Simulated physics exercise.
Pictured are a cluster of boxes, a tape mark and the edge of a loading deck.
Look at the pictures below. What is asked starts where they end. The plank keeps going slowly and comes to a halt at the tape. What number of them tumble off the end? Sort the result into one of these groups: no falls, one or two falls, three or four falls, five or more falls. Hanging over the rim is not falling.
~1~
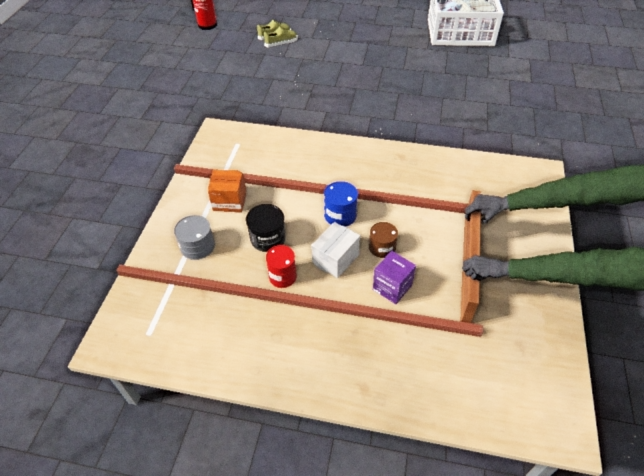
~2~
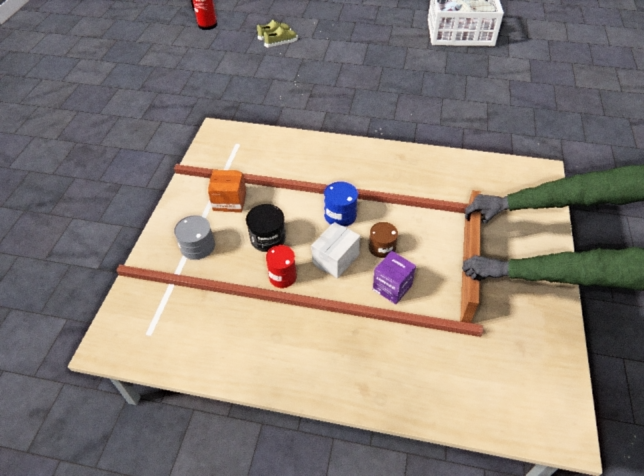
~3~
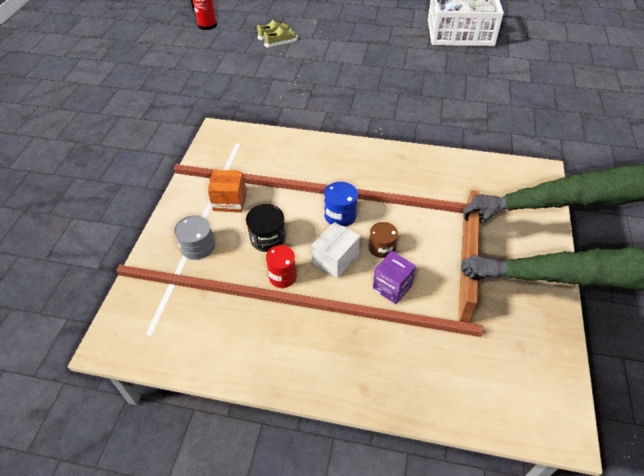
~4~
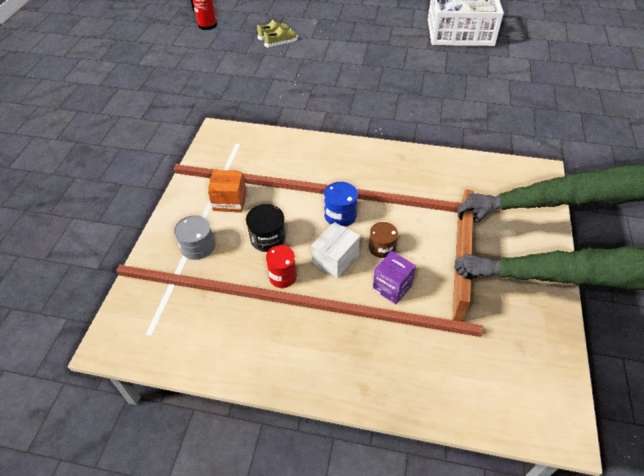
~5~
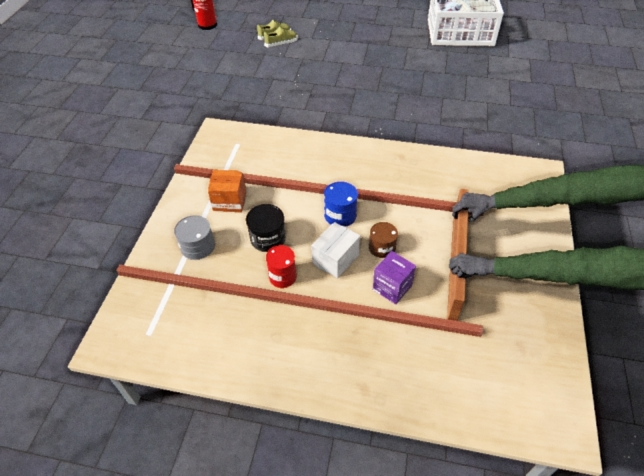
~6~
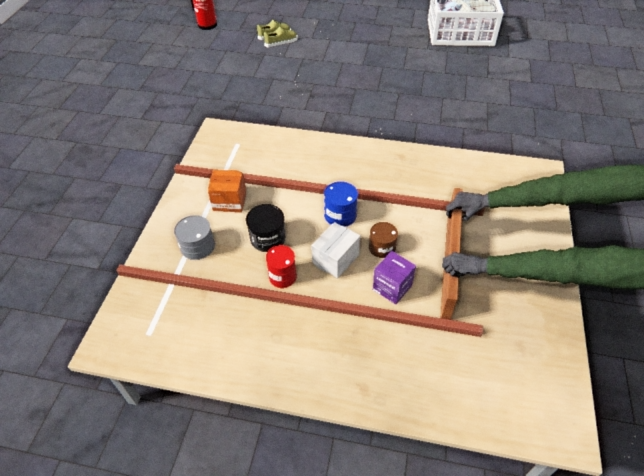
One or two falls.
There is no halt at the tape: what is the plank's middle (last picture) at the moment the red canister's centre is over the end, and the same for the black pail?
About (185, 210), and (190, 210) for the other.
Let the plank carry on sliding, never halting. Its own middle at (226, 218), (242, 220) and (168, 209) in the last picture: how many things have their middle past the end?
By position: 0 / 0 / 5.
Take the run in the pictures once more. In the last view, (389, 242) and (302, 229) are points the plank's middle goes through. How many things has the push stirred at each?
The counts are 2 and 6.
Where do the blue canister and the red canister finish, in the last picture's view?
About (196, 184), and the other about (137, 251).
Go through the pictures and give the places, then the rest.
The first picture shows grey canister (195, 237); orange box (228, 191); black pail (266, 228); plank (471, 254); tape (200, 225).
The second picture shows orange box (228, 191); blue canister (341, 205).
The third picture shows black pail (266, 228); plank (469, 254).
The fourth picture shows grey canister (195, 238); brown canister (383, 240).
The fifth picture shows orange box (228, 191); purple box (394, 278).
The sixth picture shows grey canister (195, 238); orange box (228, 191); black pail (266, 228); plank (452, 251); tape (200, 225).
Early on, none off yet; grey canister at rest near (195, 238); orange box at rest near (228, 191); black pail at rest near (266, 228).
Finally, the number that fall off is one or two; lost, grey canister.
